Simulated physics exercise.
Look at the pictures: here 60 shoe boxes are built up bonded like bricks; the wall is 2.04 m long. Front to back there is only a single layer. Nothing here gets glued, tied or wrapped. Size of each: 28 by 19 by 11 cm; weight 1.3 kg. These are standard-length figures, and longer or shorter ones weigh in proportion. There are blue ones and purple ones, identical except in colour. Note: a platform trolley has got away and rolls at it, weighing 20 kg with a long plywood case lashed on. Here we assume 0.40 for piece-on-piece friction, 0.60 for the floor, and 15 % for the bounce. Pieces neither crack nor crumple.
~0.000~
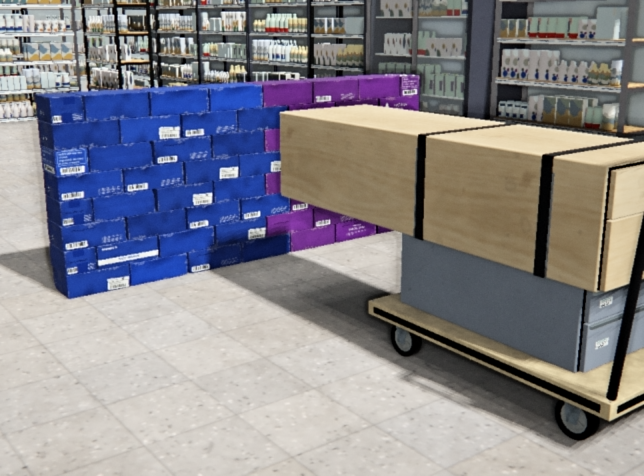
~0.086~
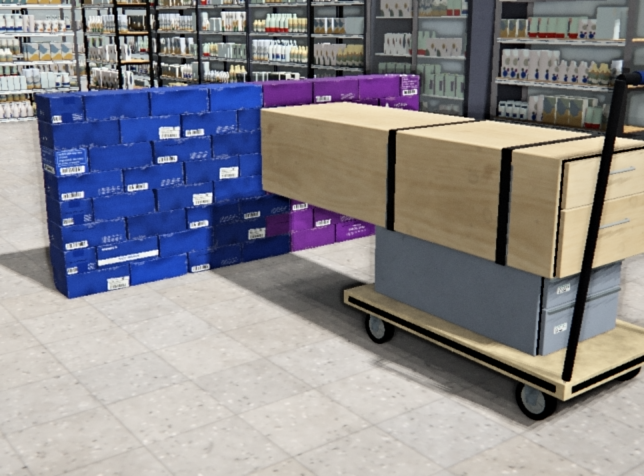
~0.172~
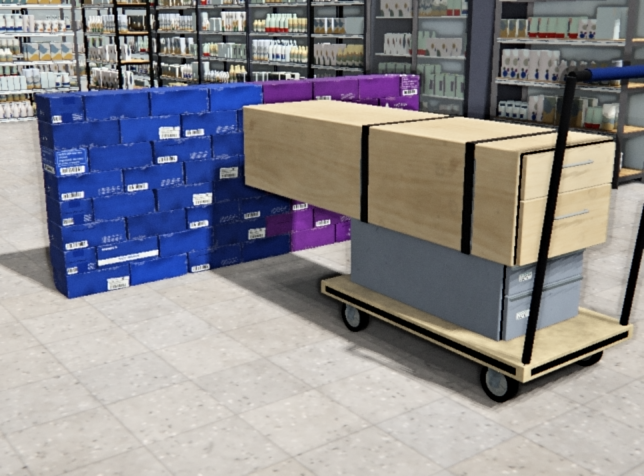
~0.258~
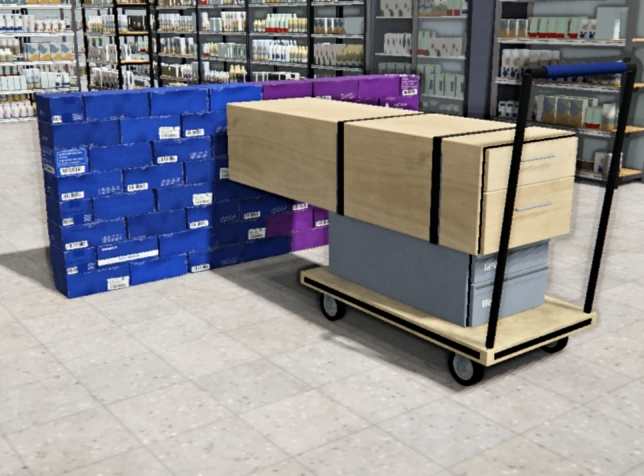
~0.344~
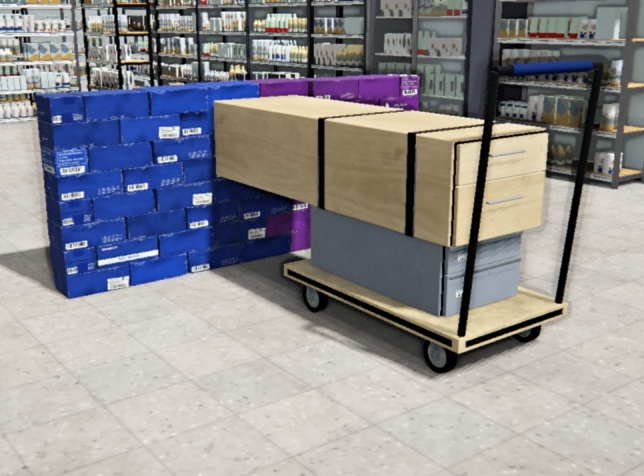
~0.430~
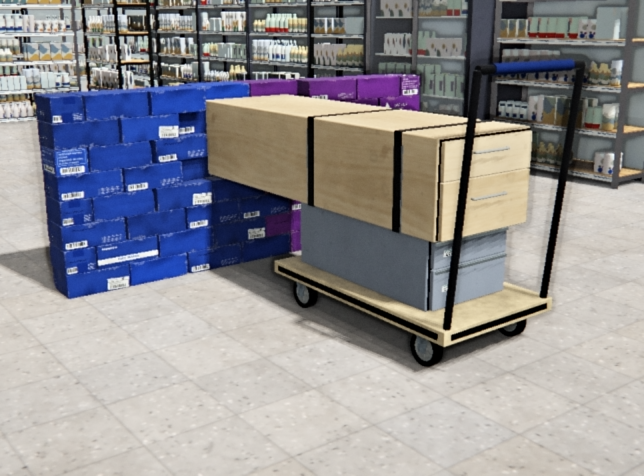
In a store aisle, a loaded platform trolley rolls left into a blue and purple box wall.
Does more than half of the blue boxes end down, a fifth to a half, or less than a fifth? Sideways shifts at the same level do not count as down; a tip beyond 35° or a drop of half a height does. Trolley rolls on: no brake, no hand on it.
A fifth to a half of them end down.
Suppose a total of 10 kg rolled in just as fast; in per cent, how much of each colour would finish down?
You'd get blue at 0 and purple at 0 per cent down.
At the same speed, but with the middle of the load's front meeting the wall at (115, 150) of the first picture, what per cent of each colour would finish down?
Down at the end: Blue 40 percent, purple 0 percent.
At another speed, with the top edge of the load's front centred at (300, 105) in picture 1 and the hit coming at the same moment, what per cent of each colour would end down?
Blue 0%, purple 0%.
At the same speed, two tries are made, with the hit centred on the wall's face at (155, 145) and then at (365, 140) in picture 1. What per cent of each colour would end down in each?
First try then second: Blue 50 and 10, purple 0 and 60 per cent.
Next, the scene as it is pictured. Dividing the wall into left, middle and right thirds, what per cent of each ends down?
Left third 20 percent, middle third 50 percent, right third 20 percent.
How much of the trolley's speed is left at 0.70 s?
Speed: Around 0.1 m/s.
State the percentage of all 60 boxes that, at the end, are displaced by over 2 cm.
Shifted fraction is 30 per cent.
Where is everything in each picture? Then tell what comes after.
In the first frame (places mark the middle of the side facing us), load (288, 139) 52 cm short of the wall; top blue box (181, 102); top purple box (410, 86); nothing disturbed.
Load (268, 135) 38 cm short of the wall; top blue box (181, 102), in the second frame.
Load (250, 132) 23 cm short of the wall; top blue box (181, 102), in the third frame.
Load (234, 128) 9 cm short of the wall; top blue box (181, 102), in the fourth frame.
Load (220, 125) 28 mm into the wall's line; top blue box (180, 102); 10 disturbed, none down, in the fifth frame.
Load (212, 124) 10 cm into the wall's line; top blue box (180, 101) shifted 20 mm; top purple box (411, 86); 17 disturbed, none down, in the sixth frame.
After 0.70 s, load 19 cm past the wall's line, still rolling; none of the 32 blue boxes down (0 of 60 in all colours); top blue box leaning 12°; top purple box leaning 4°.
After 1.02 s, load 20 cm past the wall's line, stopped; 10 of the 32 blue boxes down (18 of 60 in all colours); top blue box leaning 59°, 15 cm lower; top purple box shifted 9 mm.
After 1.44 s, load 20 cm past the wall's line, stopped; 10 of the 32 blue boxes down (18 of 60 in all colours); top blue box on its side; top purple box shifted 9 mm.
At rest (3.0 s), load 20 cm past the wall's line, stopped; 10 of the 32 blue boxes down (18 of 60 in all colours); top blue box upside down; top purple box shifted 9 mm. That is 31 per cent. As the last picture would show them, middles, top blue box near (64, 231), top purple box near (400, 85).
